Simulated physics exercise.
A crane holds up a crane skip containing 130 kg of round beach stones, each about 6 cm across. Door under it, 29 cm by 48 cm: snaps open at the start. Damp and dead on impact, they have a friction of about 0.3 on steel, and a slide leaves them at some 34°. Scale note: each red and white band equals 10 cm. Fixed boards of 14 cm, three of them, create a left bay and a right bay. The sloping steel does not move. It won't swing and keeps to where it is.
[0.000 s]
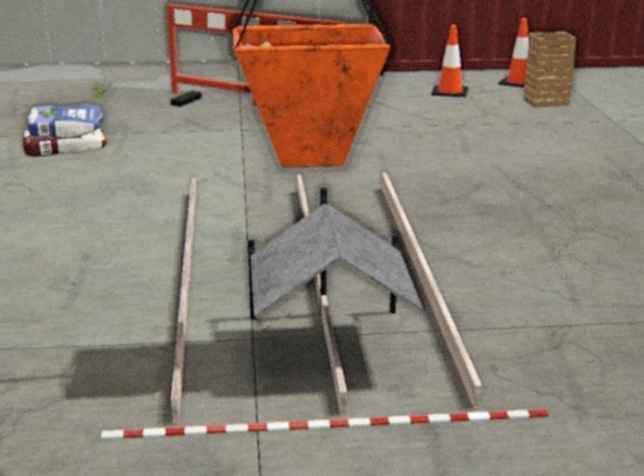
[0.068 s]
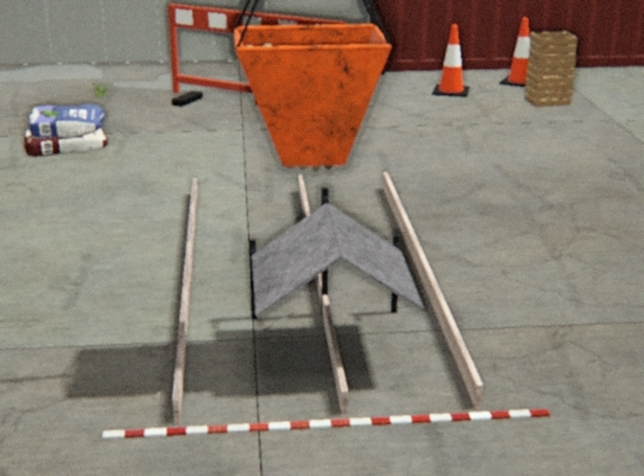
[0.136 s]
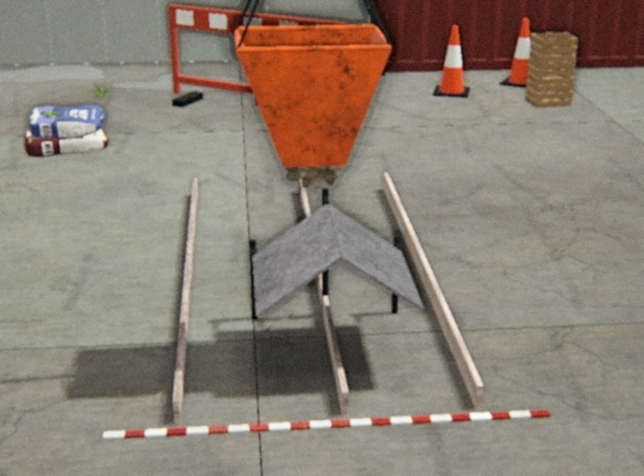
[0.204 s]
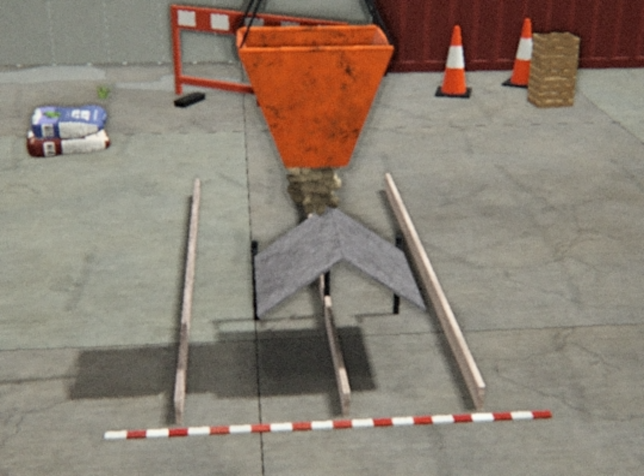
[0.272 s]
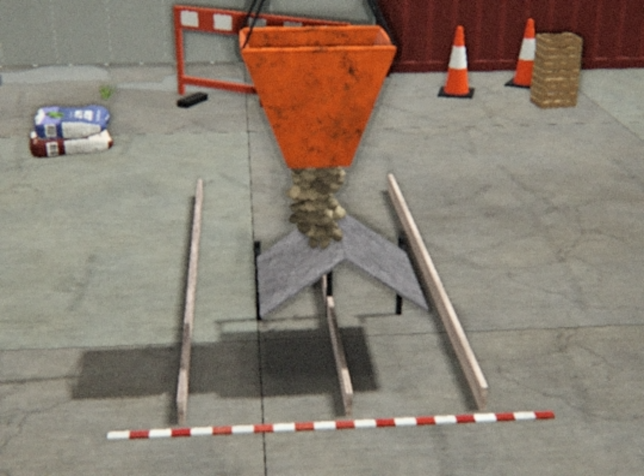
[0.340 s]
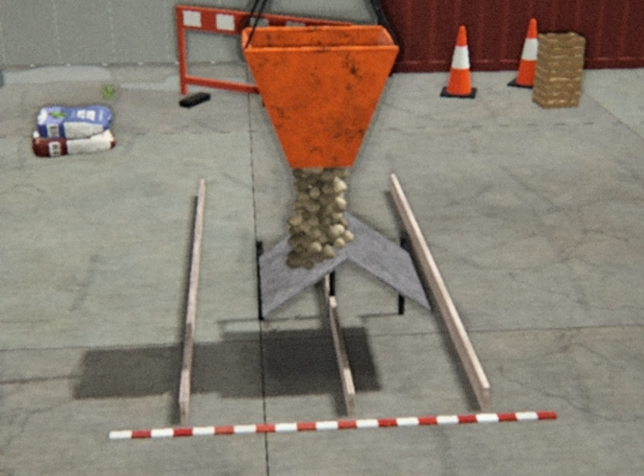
On a concrete yard, an orange skip hangs almost still above a fixed, peaked grey steel plate and three long boards. Round brownish stones emerge from its underside, drop in a thickening column, and reach the plate, spreading over the left of its peak while the boards stay bare.
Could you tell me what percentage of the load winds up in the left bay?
I'd put it at about 70 percent.
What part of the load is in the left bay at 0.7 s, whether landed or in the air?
I'd put it near 50 per cent.
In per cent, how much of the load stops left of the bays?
It works out to some 20 percent.
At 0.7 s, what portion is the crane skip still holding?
Around 0 percent.
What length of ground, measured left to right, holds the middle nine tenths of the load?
About 260 cm.
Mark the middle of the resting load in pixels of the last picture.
Centre position approx (213, 357).
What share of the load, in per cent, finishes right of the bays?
Around 10 in a hundred of the load.
After 0.7 s, 0 % in the crane skip, 50 % on the steel, 1 % falling or lying left of the bays, 48 % falling or lying in the left bay; the stones farthest right are at (411, 270).
After 1.1 s, 0 % in the crane skip, 3 % on the steel, 17 % falling or lying left of the bays, 71 % falling or lying in the left bay, 2 % falling or lying in the right bay, 6 % falling or lying right of the bays; the stones farthest right are at (526, 357).
After 1.7 s, 0 % in the crane skip, 21 % falling or lying left of the bays, 70 % falling or lying in the left bay, 8 % falling or lying right of the bays; the stones farthest right are at (592, 337).
After 2.6 s, 0 % in the crane skip, 21 % falling or lying left of the bays, 70 % falling or lying in the left bay, 8 % falling or lying right of the bays; the stones farthest right are at (592, 330).
After 4.5 s, 0 % in the crane skip, 21 % left of the bays, 70 % in the left bay, 8 % right of the bays; the stones farthest right are at (592, 330).
